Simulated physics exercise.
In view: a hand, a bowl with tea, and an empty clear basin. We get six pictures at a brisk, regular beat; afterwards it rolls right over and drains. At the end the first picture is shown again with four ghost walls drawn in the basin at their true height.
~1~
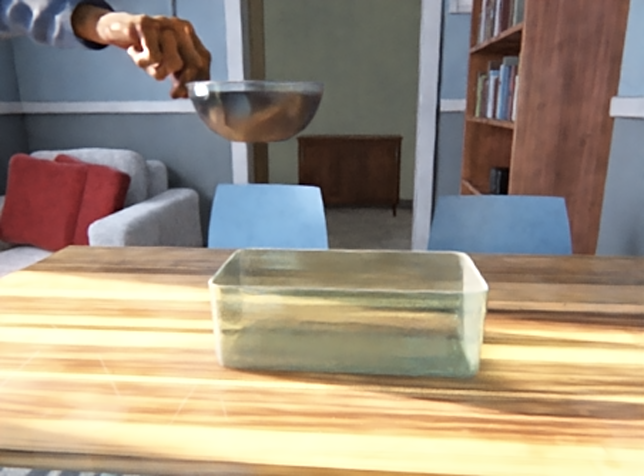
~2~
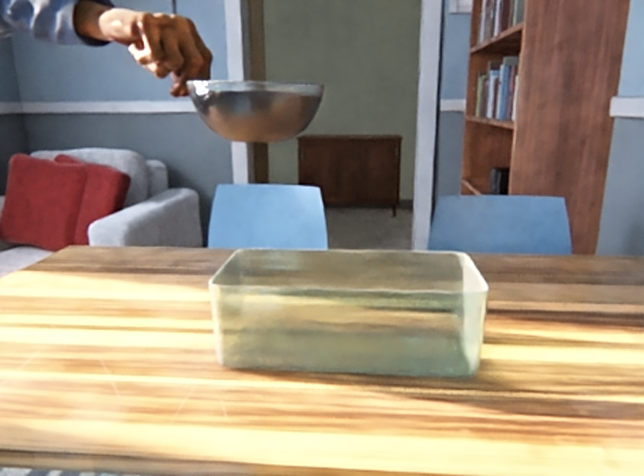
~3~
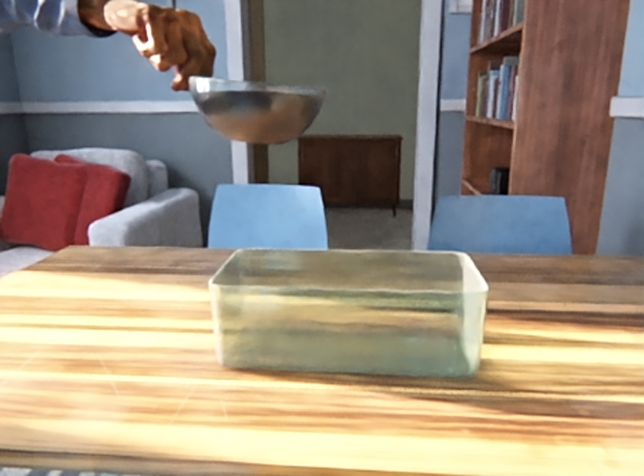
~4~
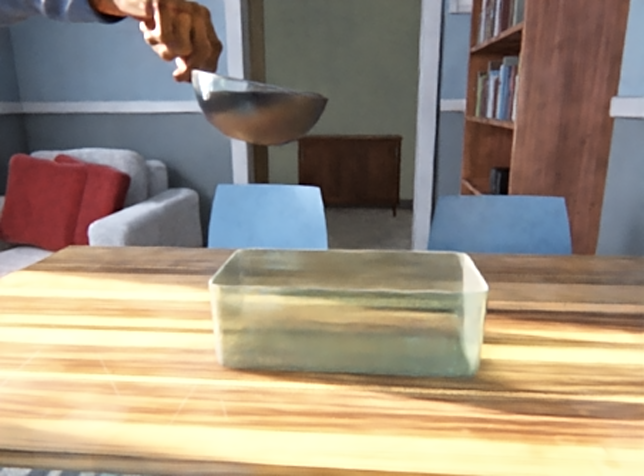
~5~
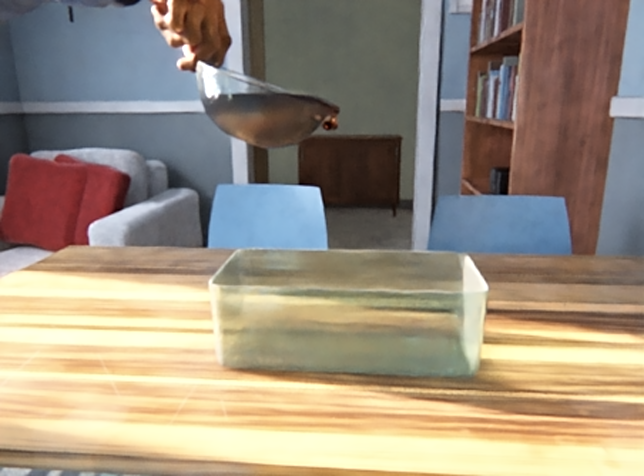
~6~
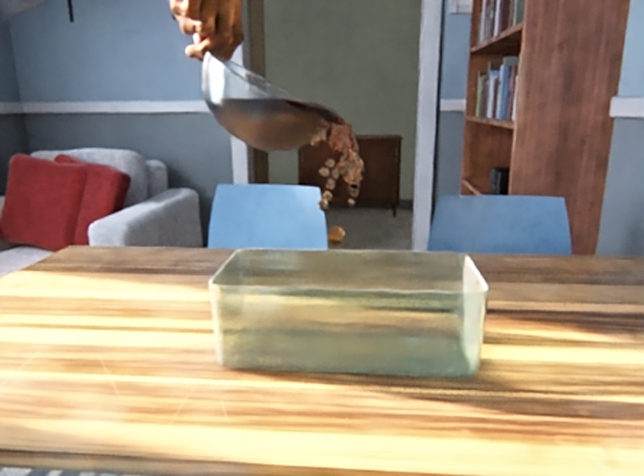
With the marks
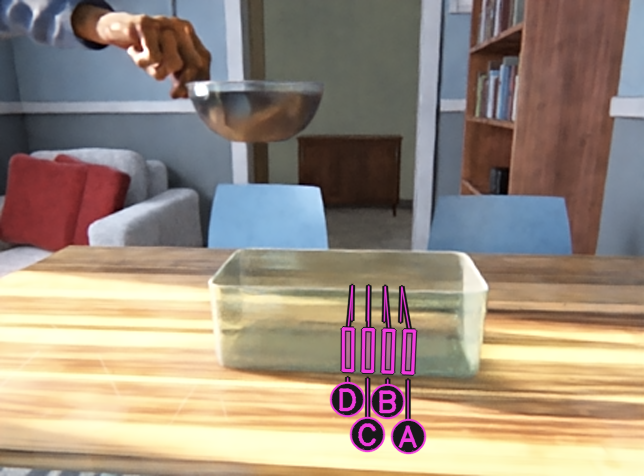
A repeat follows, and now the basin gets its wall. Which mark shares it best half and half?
B.
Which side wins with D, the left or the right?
The right side.
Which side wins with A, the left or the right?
More ends on the left.
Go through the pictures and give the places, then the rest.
Upright, lip at (322, 83); basin from (218, 364) to (478, 374); nothing has left yet.
Upright, lip at (322, 85); nothing has left yet.
Tipped about 5°, lip at (324, 90); nothing has left yet.
Tipped about 12°, lip at (326, 98); tea is over the lip, down to (321, 97).
Tipped about 21°, lip at (327, 109); tea is over the lip, down to (331, 127).
Tipped about 31°, lip at (326, 121); tea is over the lip, down to (335, 241).
On the marked copy, A at (408, 380); B at (387, 379); C at (367, 378); D at (347, 377).
If A is chosen, about 85 % ends left of the wall and 14 % right of it.
If B is chosen, about 49 % ends left of the wall and 50 % right of it.
If C is chosen, about 25 % ends left of the wall and 74 % right of it.
If D is chosen, about 13 % ends left of the wall and 85 % right of it.
